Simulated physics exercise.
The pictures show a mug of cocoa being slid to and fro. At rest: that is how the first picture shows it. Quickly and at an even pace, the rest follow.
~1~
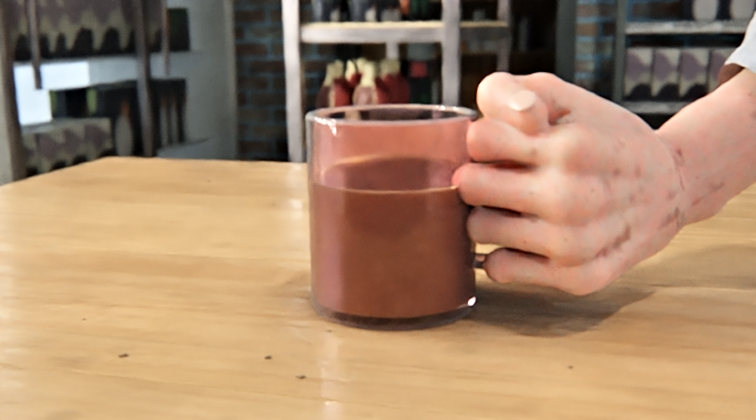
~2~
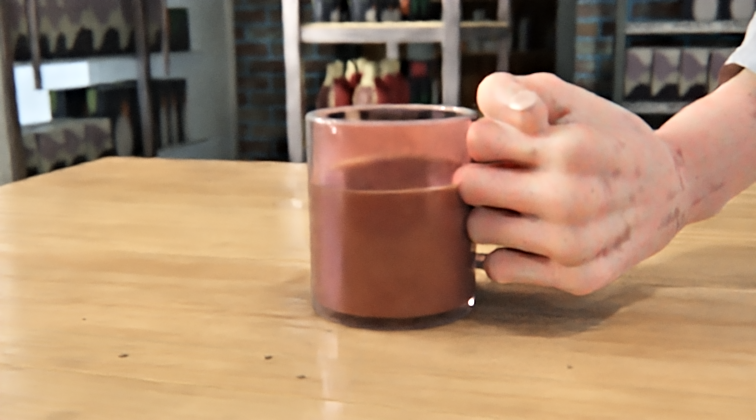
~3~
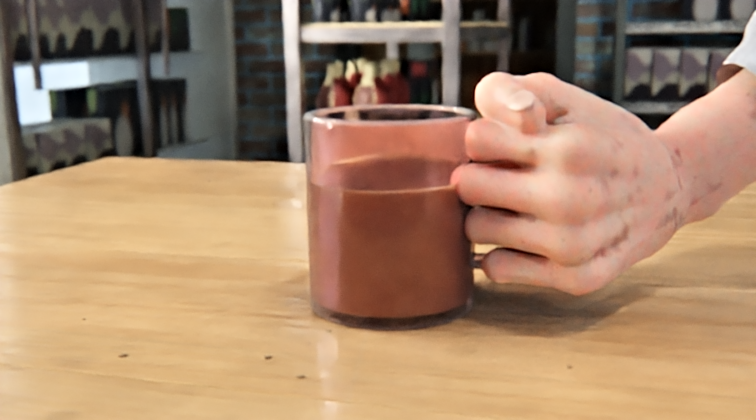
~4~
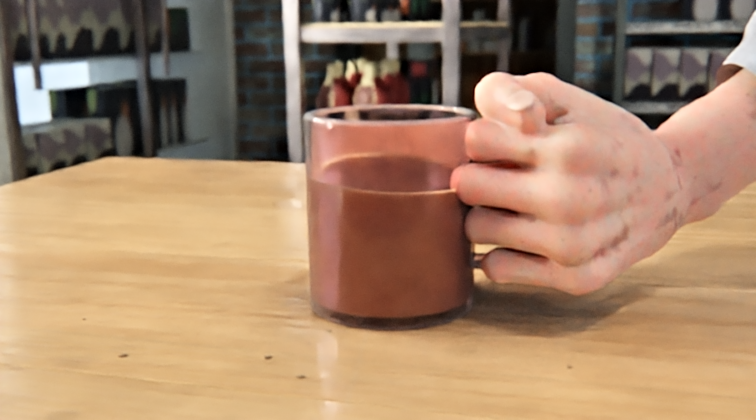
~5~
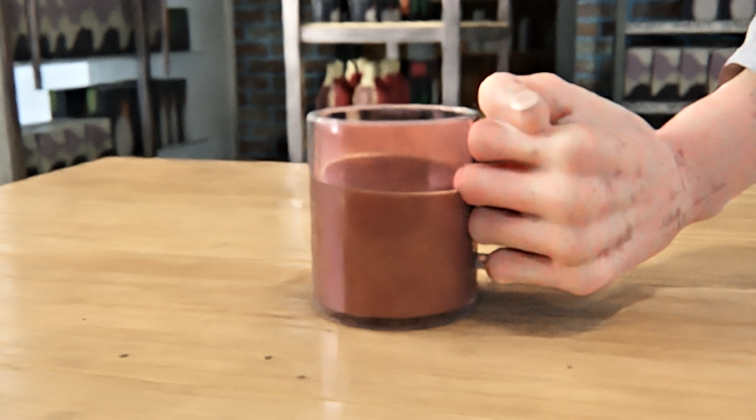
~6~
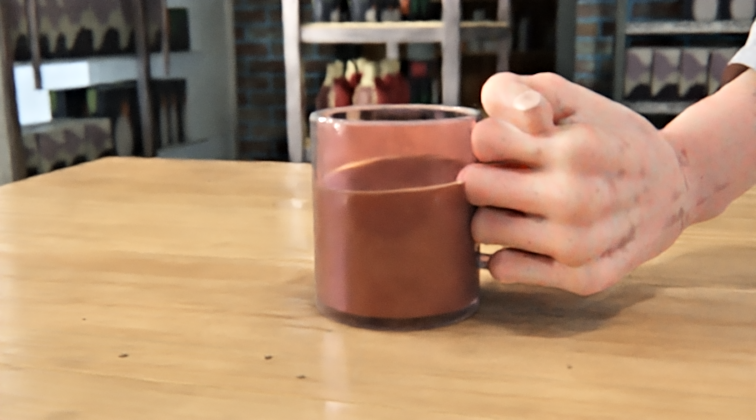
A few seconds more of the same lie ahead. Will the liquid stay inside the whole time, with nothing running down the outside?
Yes, it all stays in.
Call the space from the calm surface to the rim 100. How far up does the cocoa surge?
Some 30 per cent.
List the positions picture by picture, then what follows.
In the first picture, mug (393, 203) about two thirds full; at rest.
In the second picture, mug about two thirds full, surface at (393, 178); surface about level.
In the third picture, mug (391, 203) about two thirds full; surface about level.
In the fourth picture, mug about two thirds full, surface at (391, 178); surface a little higher on the left.
In the fifth picture, mug (395, 203) about two thirds full; surface a little higher on the left.
In the sixth picture, mug about two thirds full, surface at (396, 178); surface a little higher on the right.
Shortly, the highest wave so far stays far below the rim.
Then, the highest wave so far climbs under half way to the rim.
At the finish, the highest wave so far climbs under half way to the rim; nothing has left it.
